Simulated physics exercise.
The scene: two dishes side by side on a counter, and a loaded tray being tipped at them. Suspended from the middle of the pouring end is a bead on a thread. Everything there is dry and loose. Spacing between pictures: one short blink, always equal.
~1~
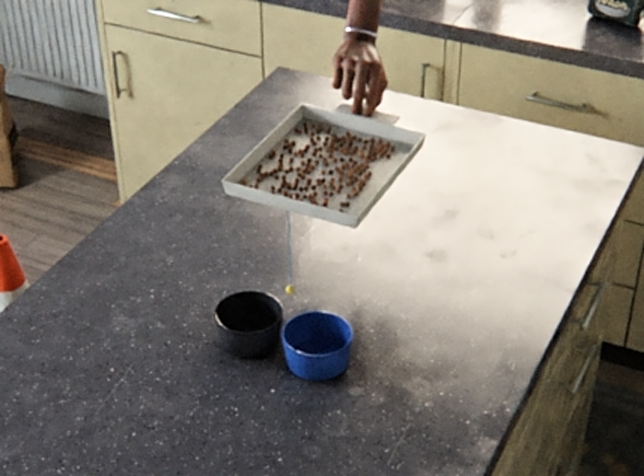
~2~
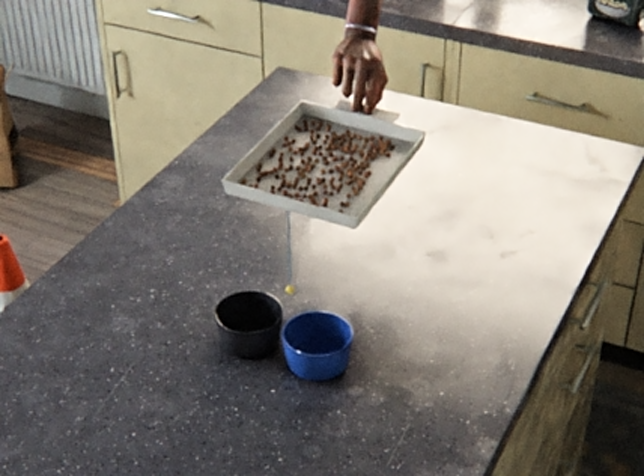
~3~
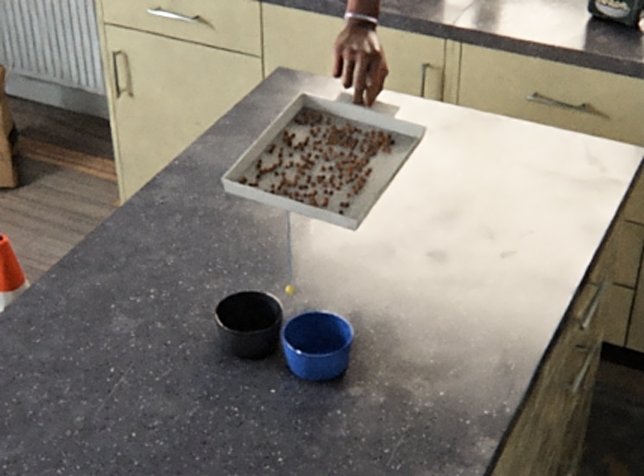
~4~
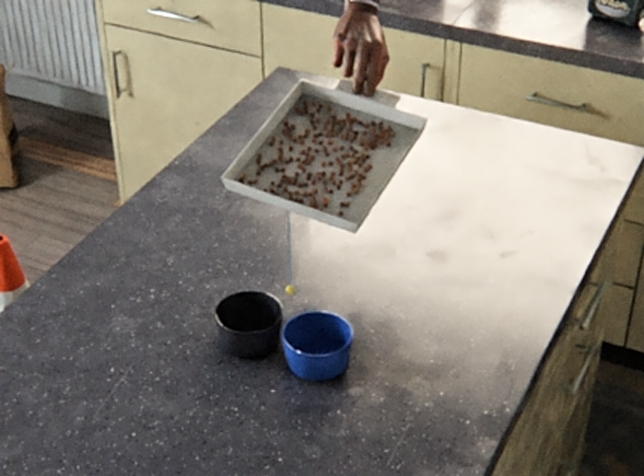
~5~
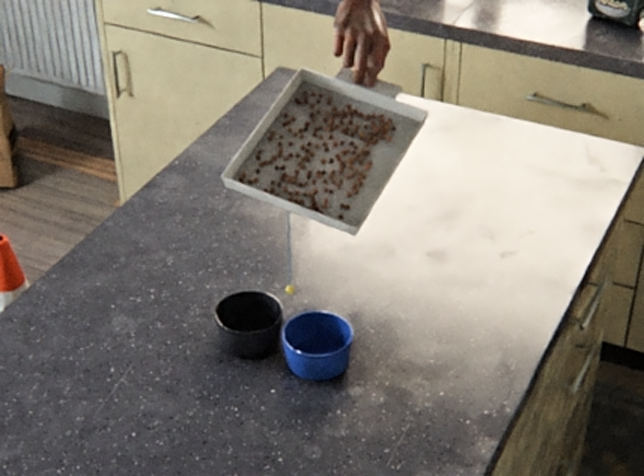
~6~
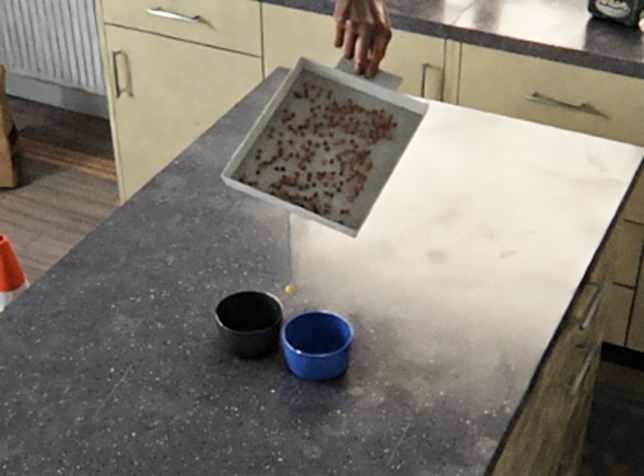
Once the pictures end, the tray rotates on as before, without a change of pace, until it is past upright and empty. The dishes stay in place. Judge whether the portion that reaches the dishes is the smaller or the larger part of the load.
It is the smaller part.
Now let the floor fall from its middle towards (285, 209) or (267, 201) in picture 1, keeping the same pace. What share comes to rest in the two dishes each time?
In turn, 80 percent and then 20 percent.
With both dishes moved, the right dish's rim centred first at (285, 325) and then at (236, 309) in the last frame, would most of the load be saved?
At place one the minor share; at place two the minor share.
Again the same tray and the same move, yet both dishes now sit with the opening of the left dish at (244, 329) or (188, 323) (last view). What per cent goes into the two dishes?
Trial 1 around 0 percent, trial 2 around 0 percent.
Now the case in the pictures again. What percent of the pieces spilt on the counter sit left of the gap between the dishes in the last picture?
That would be roughly 0 per cent.
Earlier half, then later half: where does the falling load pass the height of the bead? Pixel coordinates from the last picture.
I'd say close to (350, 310) at first and close to (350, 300) later on.
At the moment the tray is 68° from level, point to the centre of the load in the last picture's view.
Load centre: Approx. (342, 229).
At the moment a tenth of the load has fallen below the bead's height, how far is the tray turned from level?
Roughly 70 degrees of turn.
Just after the last frame, tray tipped steeply; the larger part on the tray; just a few in the right dish; just a few outside both; about a tenth in the air.
A moment on, tray tipped past a quarter turn; roughly half on the tray; about a tenth in the right dish; roughly a quarter outside both; roughly a quarter in the air.
Further on, tray tipped past a quarter turn; roughly a quarter in the right dish; the larger part outside both.
When it is over, tray tipped past a quarter turn; roughly a quarter in the right dish; not one in the left dish; the larger part outside both.
